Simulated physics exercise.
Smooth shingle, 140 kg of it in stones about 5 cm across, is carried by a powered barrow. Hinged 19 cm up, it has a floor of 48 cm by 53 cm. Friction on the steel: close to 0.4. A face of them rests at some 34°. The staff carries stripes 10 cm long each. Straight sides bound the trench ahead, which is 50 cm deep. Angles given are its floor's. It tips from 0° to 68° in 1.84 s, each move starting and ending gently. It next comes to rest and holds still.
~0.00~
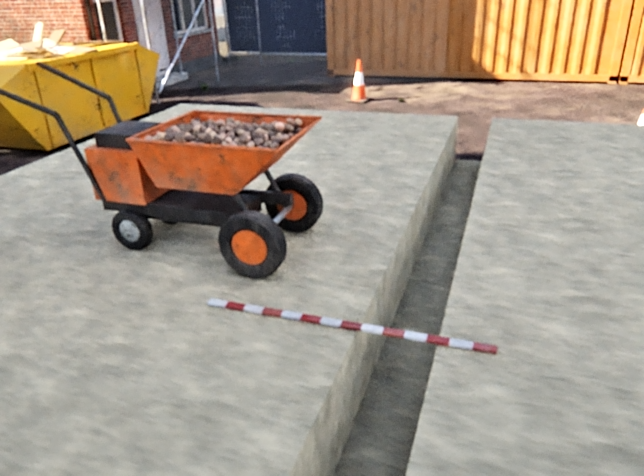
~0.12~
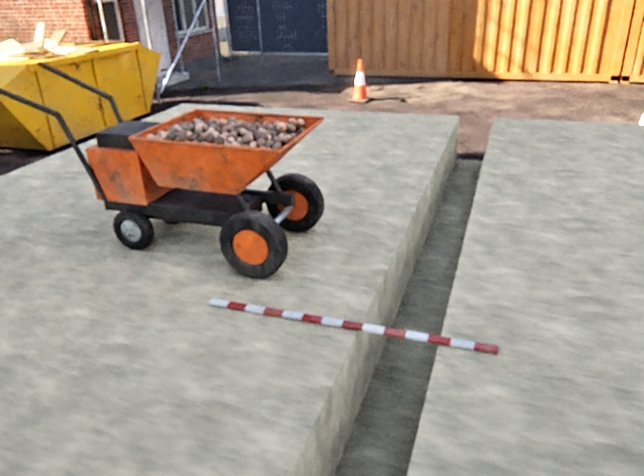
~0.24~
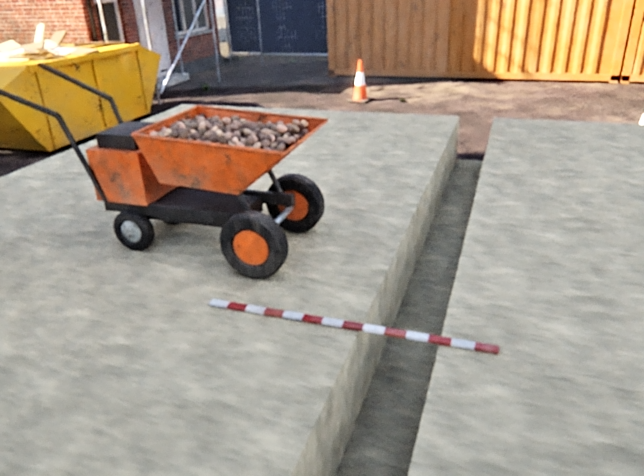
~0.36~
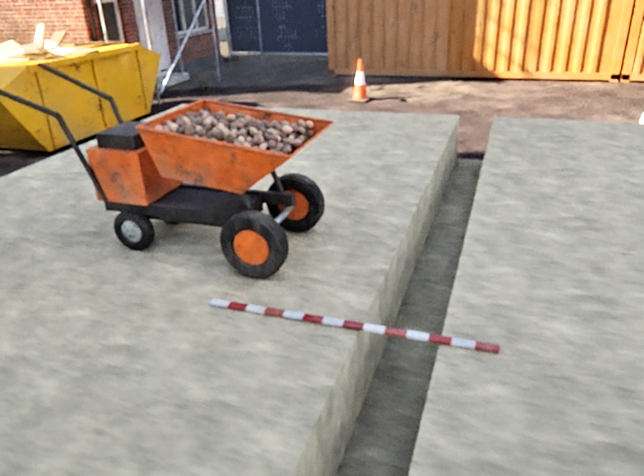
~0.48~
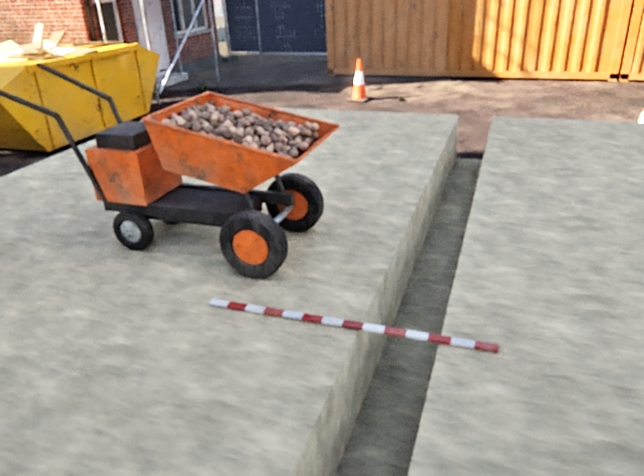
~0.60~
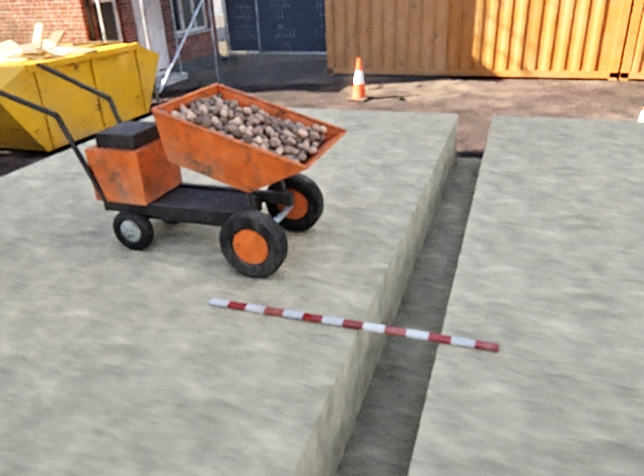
Building site with yellow skip and traffic cone, an orange powered barrow slowly tilting its stone-filled tray forward to the right.
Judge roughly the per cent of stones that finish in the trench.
An estimated 100 per cent finish in the trench.
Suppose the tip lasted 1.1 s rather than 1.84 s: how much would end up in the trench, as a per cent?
In that case, around 100%.
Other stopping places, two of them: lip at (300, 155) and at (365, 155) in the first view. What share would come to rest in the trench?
I'd say some 90 per cent and some 15 per cent.
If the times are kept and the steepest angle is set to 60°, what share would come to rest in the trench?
About 100%.
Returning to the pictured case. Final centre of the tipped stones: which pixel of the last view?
In the last view, about (422, 330).
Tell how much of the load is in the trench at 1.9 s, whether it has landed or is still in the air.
I'd put it near 75 per cent.
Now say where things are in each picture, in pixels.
In the first frame, lip at (276, 151), floor tilted 0°, highest stones at (248, 126).
In the second frame, the tray is at 1°, its lip at (279, 151); the top of the load is at (251, 126); the stones move at 0.1 m/s on average.
In the third frame, the tray is at 3°, its lip at (283, 154); the top of the load is at (241, 124); the stones move at 0.2 m/s on average.
In the fourth frame, the tray is at 7°, its lip at (290, 157); the top of the load is at (203, 118); the stones move at 0.3 m/s on average.
In the fifth frame, the tray is at 11°, its lip at (298, 162); the top of the load is at (202, 109); the stones move at 0.4 m/s on average.
In the sixth frame, the tray is at 17°, its lip at (307, 168); the top of the load is at (210, 101); the stones move at 0.5 m/s on average.
After 1.4 s the floor is at 57°; 93 % in the tray, 5 % short of the trench, 2 % in the trench; the foremost stones are at (395, 229).
After 1.9 s the floor is at 68°; 22 % in the tray, 2 % short of the trench, 75 % in the trench; the foremost stones are at (450, 307).
After 2.3 s the floor is at 68°; 4 % in the tray, 2 % short of the trench, 94 % in the trench; the foremost stones are at (448, 329).
After 4.2 s the floor is at 68°; 0 % in the tray, 100 % in the trench; the foremost stones are at (448, 329).
